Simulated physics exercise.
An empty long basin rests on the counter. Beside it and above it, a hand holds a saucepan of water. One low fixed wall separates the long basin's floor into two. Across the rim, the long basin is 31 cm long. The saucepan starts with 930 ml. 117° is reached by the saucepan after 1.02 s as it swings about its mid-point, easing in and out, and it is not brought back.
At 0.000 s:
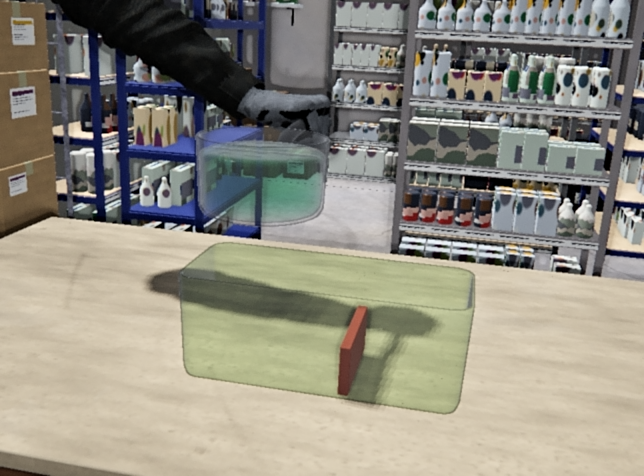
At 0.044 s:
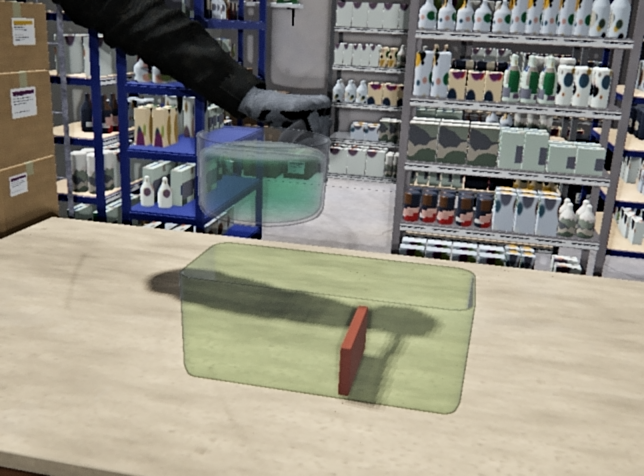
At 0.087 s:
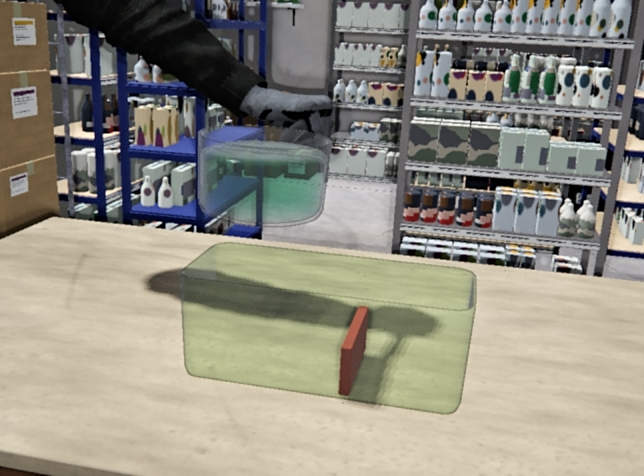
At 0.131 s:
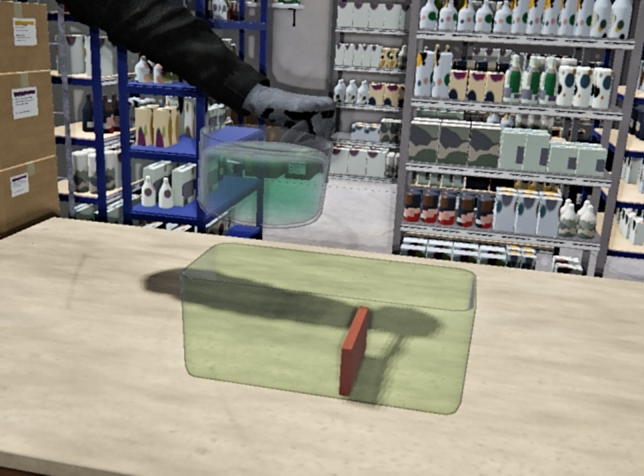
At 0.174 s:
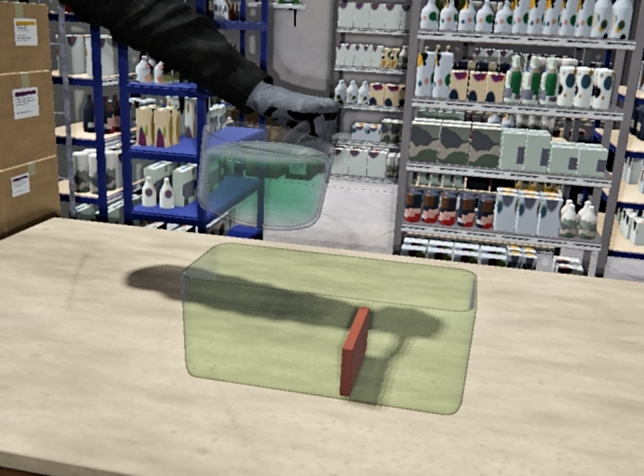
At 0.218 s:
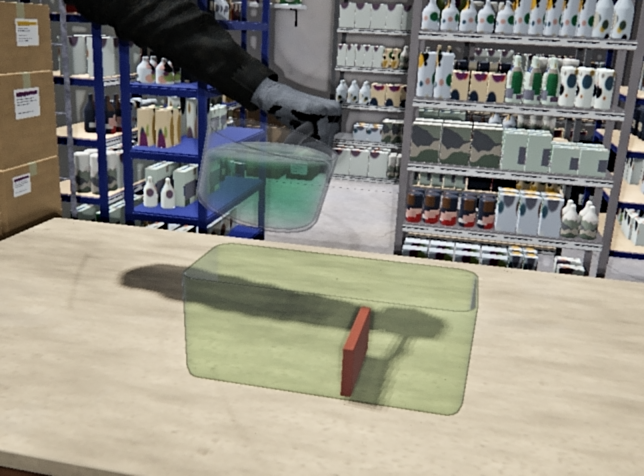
In a storeroom lined with shelves of bottles and cartons, seen from slightly above across a pale wooden counter, cardboard boxes stand at the left. A clear, green-tinted long basin with an upright red divider inside sits on the counter, while a dark-sleeved arm and grey-gloved hand hold a see-through pan of blue-green water above and behind it. The pan tilts slightly and slowly towards the right.
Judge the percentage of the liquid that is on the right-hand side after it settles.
My estimate is 58 %.
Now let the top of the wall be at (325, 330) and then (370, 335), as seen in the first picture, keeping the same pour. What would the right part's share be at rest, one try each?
Respectively close to 80 and 40 %.
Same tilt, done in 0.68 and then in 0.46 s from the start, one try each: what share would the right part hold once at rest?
Respectively about 40 and 30 percent.
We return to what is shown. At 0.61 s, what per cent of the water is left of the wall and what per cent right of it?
Around 2 percent on the left and 16 on the right.
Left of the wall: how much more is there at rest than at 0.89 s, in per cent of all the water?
Near 12 in a hundred.
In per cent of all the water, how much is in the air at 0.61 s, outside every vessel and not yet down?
28 per cent.
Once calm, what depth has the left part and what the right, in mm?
Left part about 18 mm deep, right part about 38 mm deep.
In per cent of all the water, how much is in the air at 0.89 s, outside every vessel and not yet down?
It comes to some 5 percent of the total.
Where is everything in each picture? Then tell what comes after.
The first frame shows tilt 0°; pouring edge (327, 144); surface from (206, 146) to (325, 157); the long basin's rim runs from (197, 259) to (474, 291); the wall's top is at (355, 327).
The second frame shows tilt 1°; pouring edge (327, 144); surface from (207, 146) to (325, 157).
The third frame shows tilt 2°; pouring edge (329, 146); surface from (208, 146) to (326, 158).
The fourth frame shows tilt 5°; pouring edge (331, 150); surface from (209, 146) to (328, 159).
The fifth frame shows tilt 8°; pouring edge (333, 154); surface from (211, 147) to (331, 160).
The sixth frame shows tilt 13°; pouring edge (335, 160); surface from (212, 148) to (333, 161).
After 0.61 s the tilt is 76° and 55 per cent is still to pour, 2 is left of the wall and 15 right of it.
After 0.89 s the tilt is 113° and 7 per cent is still to pour, 29 is left of the wall and 59 right of it.
After 1.20 s the tilt is 117° and 0 per cent is still to pour, 42 is left of the wall and 58 right of it.
After 1.52 s the tilt is 117° and 0 per cent is still to pour, 42 is left of the wall and 58 right of it.
In the end 42 per cent lies left of the wall, 58 right of it and 0 outside.
